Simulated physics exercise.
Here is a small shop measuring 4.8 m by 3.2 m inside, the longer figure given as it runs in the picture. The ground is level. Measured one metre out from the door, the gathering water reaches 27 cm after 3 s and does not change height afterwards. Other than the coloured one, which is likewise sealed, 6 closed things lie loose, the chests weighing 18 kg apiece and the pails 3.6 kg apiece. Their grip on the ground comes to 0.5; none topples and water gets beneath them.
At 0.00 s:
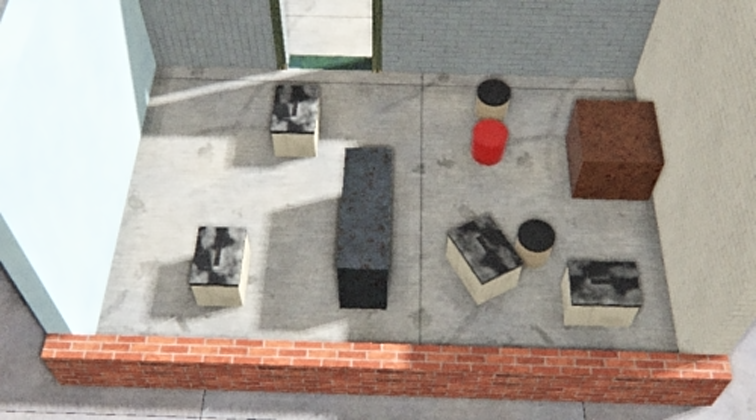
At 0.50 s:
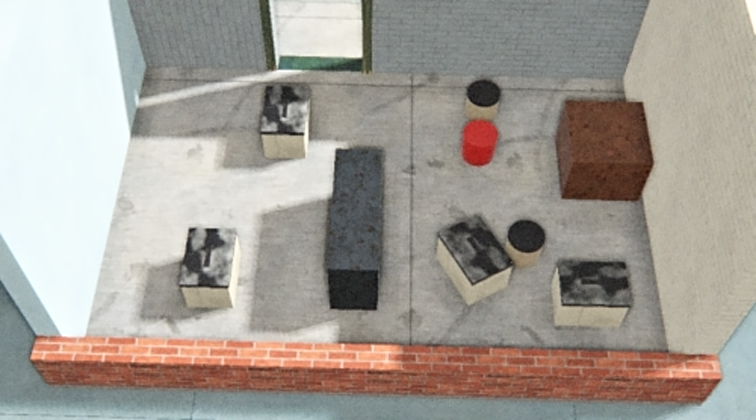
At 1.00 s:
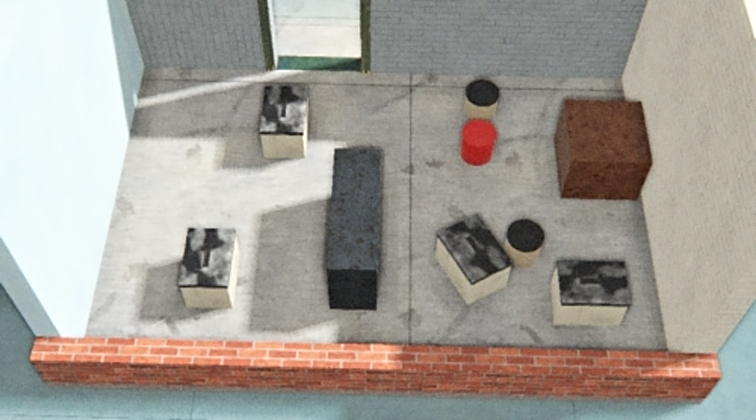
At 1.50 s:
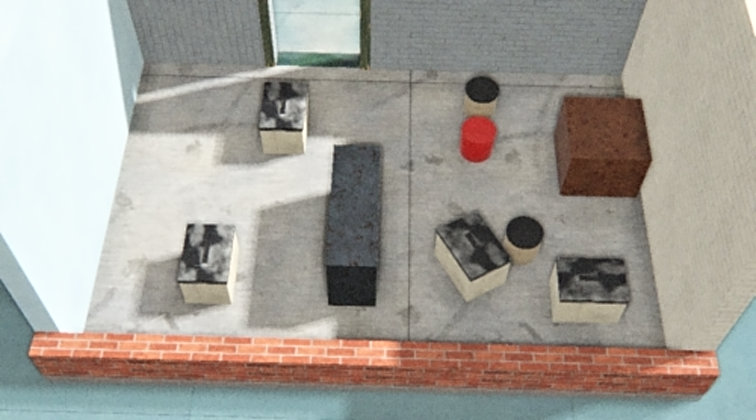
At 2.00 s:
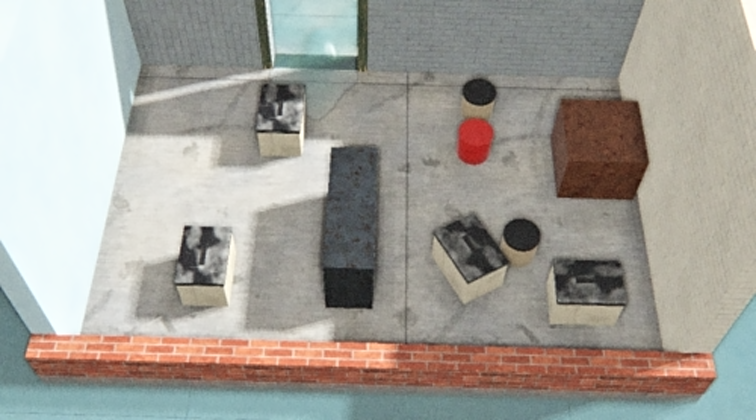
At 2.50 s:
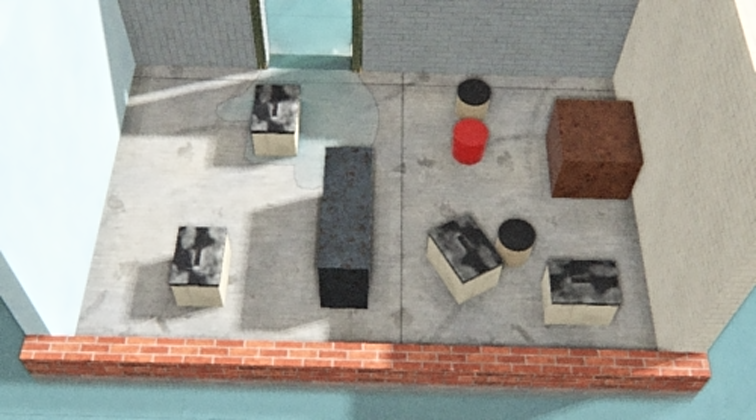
Shallow water spreading through a doorway onto the floor of a small walled shop, the red pail and boxes staying put.
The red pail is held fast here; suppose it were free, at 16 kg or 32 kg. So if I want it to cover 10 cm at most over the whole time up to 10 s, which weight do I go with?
The lighter one is fine.
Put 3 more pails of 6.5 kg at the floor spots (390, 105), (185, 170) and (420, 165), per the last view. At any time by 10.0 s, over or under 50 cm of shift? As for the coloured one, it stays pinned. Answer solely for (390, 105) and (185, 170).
First stays inside, then exceeds it.
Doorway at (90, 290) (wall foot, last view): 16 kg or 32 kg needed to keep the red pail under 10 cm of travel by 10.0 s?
Well, then the lesser option suffices.
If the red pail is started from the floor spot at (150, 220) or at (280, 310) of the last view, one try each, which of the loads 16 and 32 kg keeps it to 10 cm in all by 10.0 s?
For the first spot the lighter suffices, for the second the lighter suffices.
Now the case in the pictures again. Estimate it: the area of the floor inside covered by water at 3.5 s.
I'd put it close to 5.0 m2.
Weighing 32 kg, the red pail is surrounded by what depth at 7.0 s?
About 3 cm.
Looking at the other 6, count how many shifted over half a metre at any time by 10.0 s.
The number is 3.
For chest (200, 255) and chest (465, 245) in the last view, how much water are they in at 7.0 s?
Roughly 9 and 5 cm.
After 3.5 s the red pail would be 0 cm from its start with 16 kg and 0 cm from its start with 32 kg; 1 cm of water round it then.
After 4.5 s the red pail would be 0 cm from its start with 16 kg and 0 cm from its start with 32 kg; 2 cm of water round it then.
After 7.0 s the red pail would be 0 cm from its start with 16 kg and 0 cm from its start with 32 kg; 3 cm of water round it then.
After 10.0 s the red pail would be 0 cm from its start with 16 kg and 0 cm from its start with 32 kg; 5 cm of water round it then.
